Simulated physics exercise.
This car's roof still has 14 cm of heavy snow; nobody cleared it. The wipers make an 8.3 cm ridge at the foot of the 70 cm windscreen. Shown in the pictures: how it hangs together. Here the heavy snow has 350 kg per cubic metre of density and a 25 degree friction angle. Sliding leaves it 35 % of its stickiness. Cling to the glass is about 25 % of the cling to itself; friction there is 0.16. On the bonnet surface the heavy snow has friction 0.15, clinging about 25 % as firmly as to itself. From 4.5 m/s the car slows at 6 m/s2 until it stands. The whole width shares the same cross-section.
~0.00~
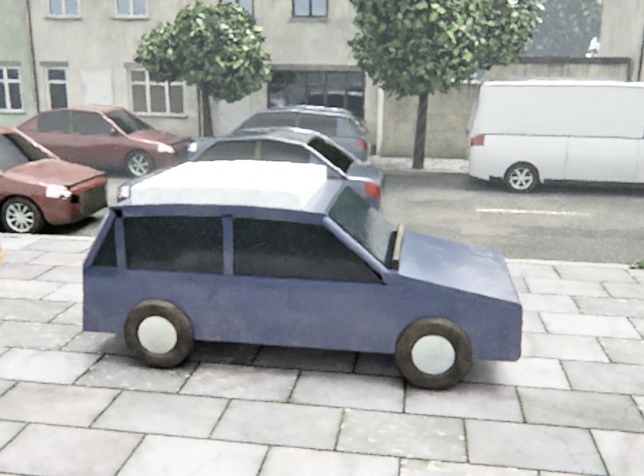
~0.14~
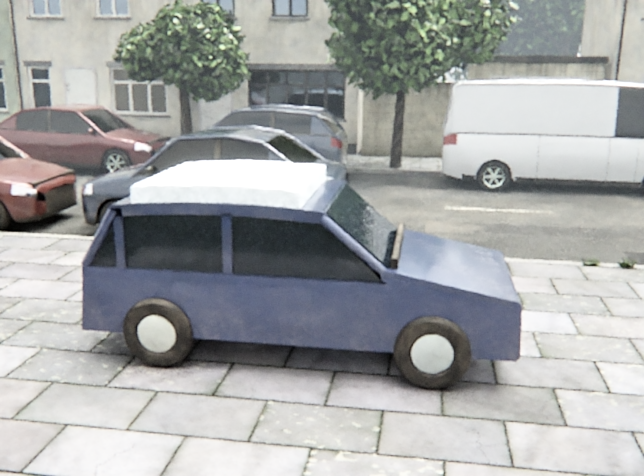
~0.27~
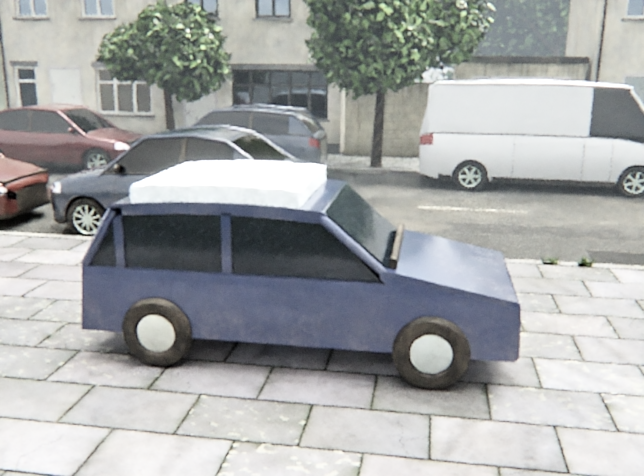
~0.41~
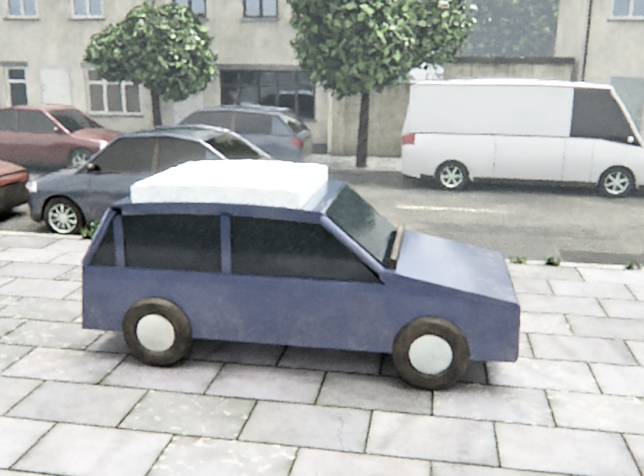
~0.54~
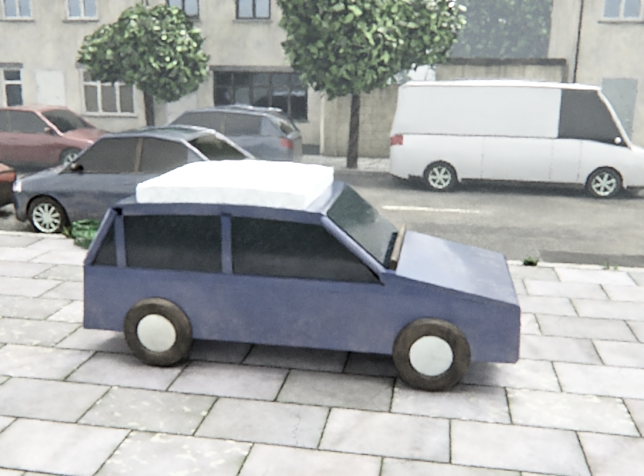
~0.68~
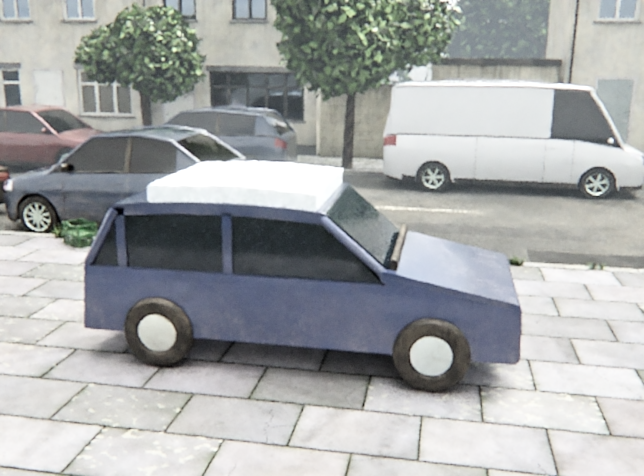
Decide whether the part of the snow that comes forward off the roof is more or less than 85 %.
Forward share off the roof: Smaller than 85 %.
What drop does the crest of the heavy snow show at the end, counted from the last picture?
0 cm.
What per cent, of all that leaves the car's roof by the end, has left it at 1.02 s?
Roughly 60 percent.
By 1.02 s, 77 % of the snow is on the roof, 23 % on the glass, none on the bonnet and none has gone off the nose.
By 1.43 s, 63 % of the snow is on the roof, 28 % on the glass, 9 % on the bonnet and none has gone off the nose.
By 1.84 s, 62 % of the snow is on the roof, 30 % on the glass, 9 % on the bonnet and none has gone off the nose.
By 2.25 s, 62 % of the snow is on the roof, 29 % on the glass, 9 % on the bonnet and none has gone off the nose.
By 3.10 s, at the end, 62 % of the snow is on the roof, 29 % on the glass, 9 % on the bonnet and none has gone off the nose.
